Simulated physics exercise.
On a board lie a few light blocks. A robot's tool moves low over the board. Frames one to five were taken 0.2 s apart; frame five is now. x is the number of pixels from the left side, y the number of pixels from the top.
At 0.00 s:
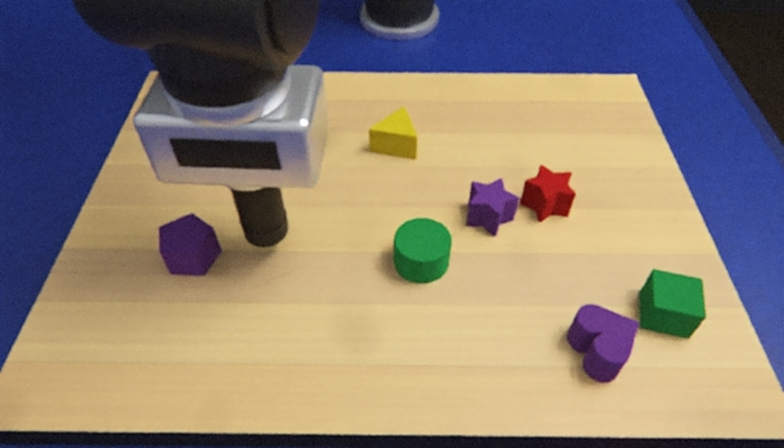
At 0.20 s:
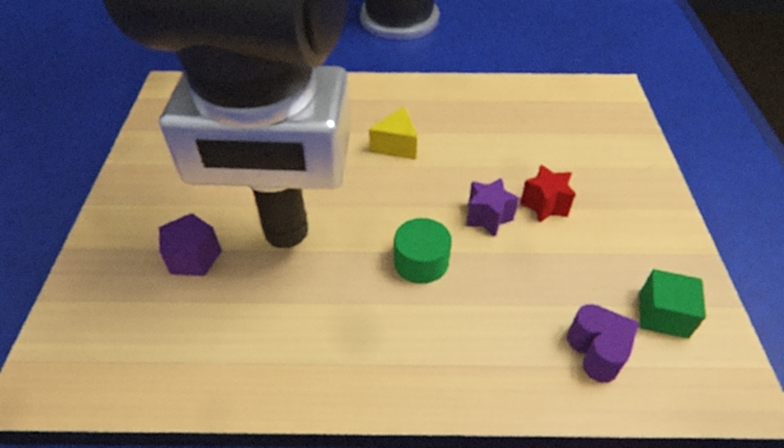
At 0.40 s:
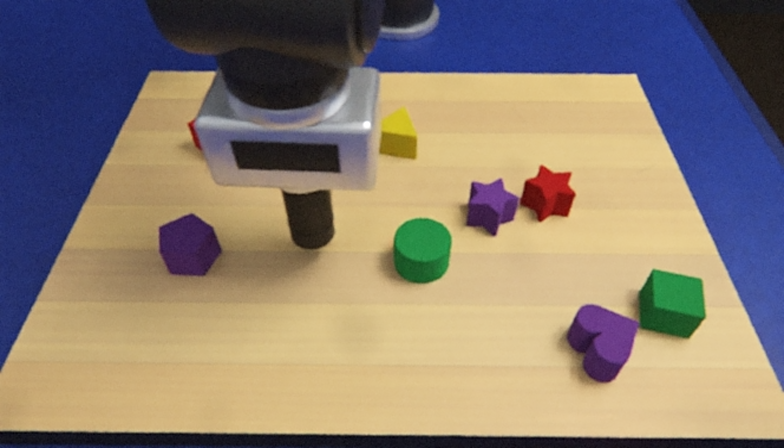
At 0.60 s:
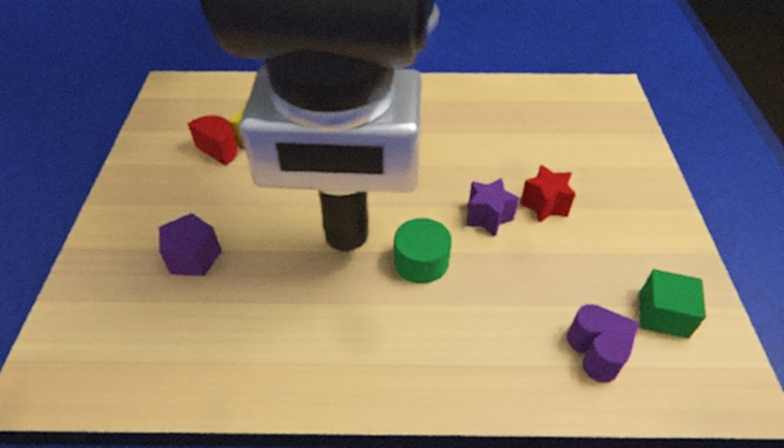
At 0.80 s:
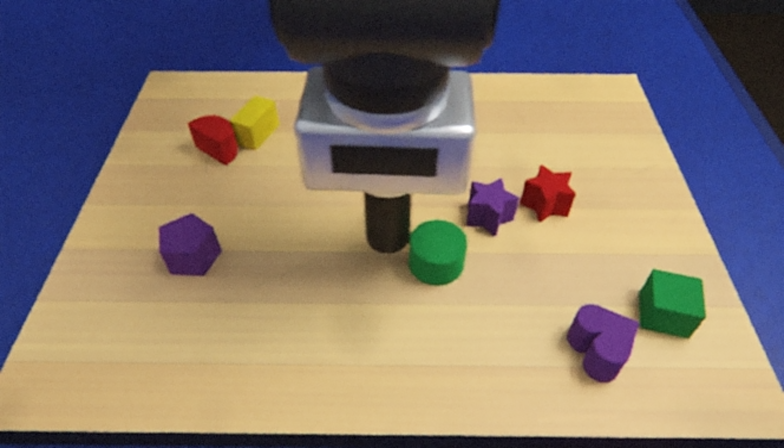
A robot arm moves right across the board and nudges the green round block slightly right.
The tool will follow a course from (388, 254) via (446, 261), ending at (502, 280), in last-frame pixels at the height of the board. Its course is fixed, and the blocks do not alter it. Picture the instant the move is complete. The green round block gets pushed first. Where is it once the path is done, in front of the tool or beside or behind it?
Held in front.
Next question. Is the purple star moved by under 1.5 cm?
Yes, that is what happens.
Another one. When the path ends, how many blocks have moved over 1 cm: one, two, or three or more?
Just one will move.
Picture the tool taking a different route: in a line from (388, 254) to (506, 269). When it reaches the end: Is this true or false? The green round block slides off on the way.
The claim does not hold.
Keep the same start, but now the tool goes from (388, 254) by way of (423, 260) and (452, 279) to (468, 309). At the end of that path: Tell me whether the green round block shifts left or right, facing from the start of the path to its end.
Shifted left.
What follows on the original path. One third of the way, tool (428, 242); green round block (480, 247).
Two thirds of the way, tool (468, 250); green round block (522, 256).
At the end, tool (506, 264); green round block (562, 267); purple star still.
